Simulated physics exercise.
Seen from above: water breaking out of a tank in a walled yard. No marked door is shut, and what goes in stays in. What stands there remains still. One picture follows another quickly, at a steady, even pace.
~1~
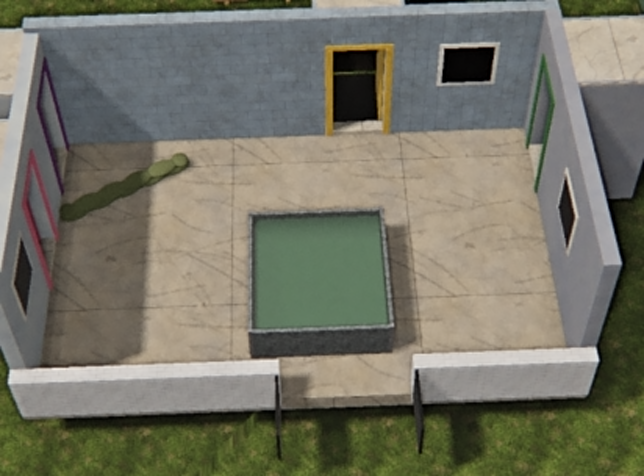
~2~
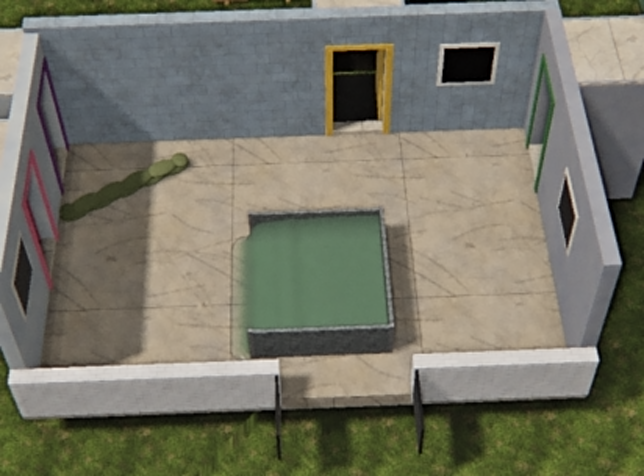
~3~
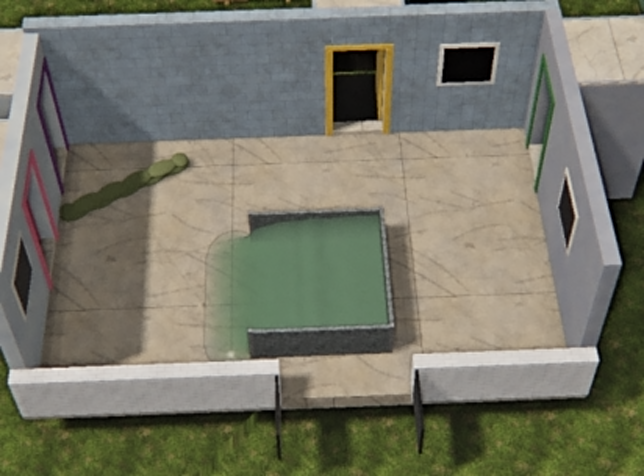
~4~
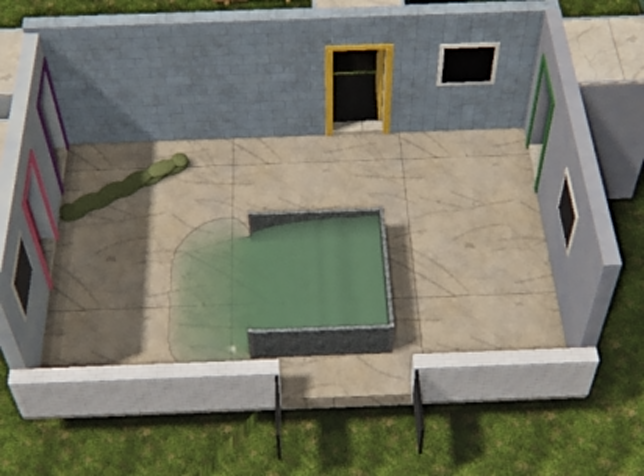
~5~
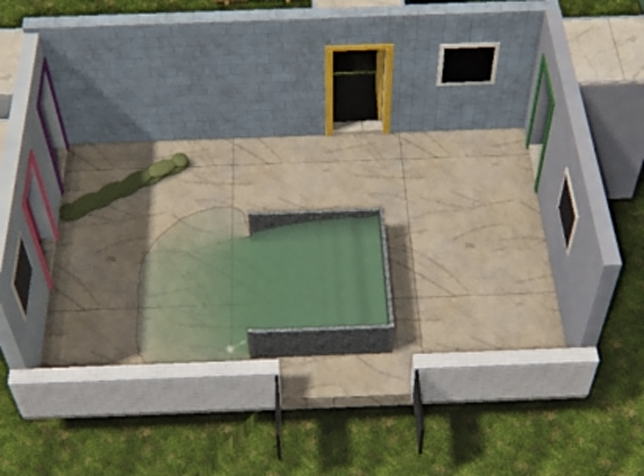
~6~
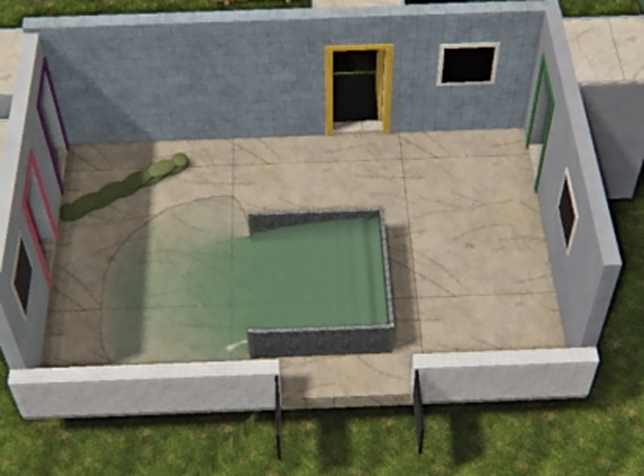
Green water pouring out of the left side of a square tank and spreading leftward across the paved floor of a walled yard.
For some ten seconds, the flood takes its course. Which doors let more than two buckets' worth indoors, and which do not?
At the end, the yellow door gets two buckets or less inside, the pink door gets more than two buckets inside, the green door gets two buckets or less inside, the purple door gets two buckets or less inside.
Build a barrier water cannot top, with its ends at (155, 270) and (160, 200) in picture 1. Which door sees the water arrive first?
Earliest: The pink door.
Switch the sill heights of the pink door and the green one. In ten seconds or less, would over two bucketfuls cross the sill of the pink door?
As far as I can tell, the pink one overshoots.
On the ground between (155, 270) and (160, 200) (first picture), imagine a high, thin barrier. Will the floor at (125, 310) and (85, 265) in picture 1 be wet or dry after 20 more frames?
Result, in order: Swamped / swamped.
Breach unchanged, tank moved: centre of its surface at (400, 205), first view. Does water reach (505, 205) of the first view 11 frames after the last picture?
That patch would be not reached, I'd say.
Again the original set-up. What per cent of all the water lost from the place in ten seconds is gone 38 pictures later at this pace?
I'd estimate some 80 per cent.
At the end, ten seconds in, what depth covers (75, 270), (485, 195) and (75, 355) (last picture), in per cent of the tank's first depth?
About 10, 12, 12 %.
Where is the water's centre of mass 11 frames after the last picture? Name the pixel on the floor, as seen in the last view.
The spot I would choose is (191, 301).
A moment on, water covers 35 % of the floor; the yellow door not reached, the pink door under two buckets in, the green door not reached, the purple door not reached.
Next, water covers 35 % of the floor; the yellow door not reached, the pink door far over two buckets in, the green door not reached, the purple door wet at the sill, nothing in.
Then, water covers 40 % of the floor; the yellow door not reached, the pink door far over two buckets in, the green door not reached, the purple door wet at the sill, nothing in.
Later, water covers 65 % of the floor; the yellow door wet at the sill, nothing in, the pink door far over two buckets in, the green door not reached, the purple door wet at the sill, nothing in.
In the end, water covers 90 % of the floor; the yellow door wet at the sill, nothing in, the pink door far over two buckets in, the green door wet at the sill, nothing in, the purple door wet at the sill, nothing in.
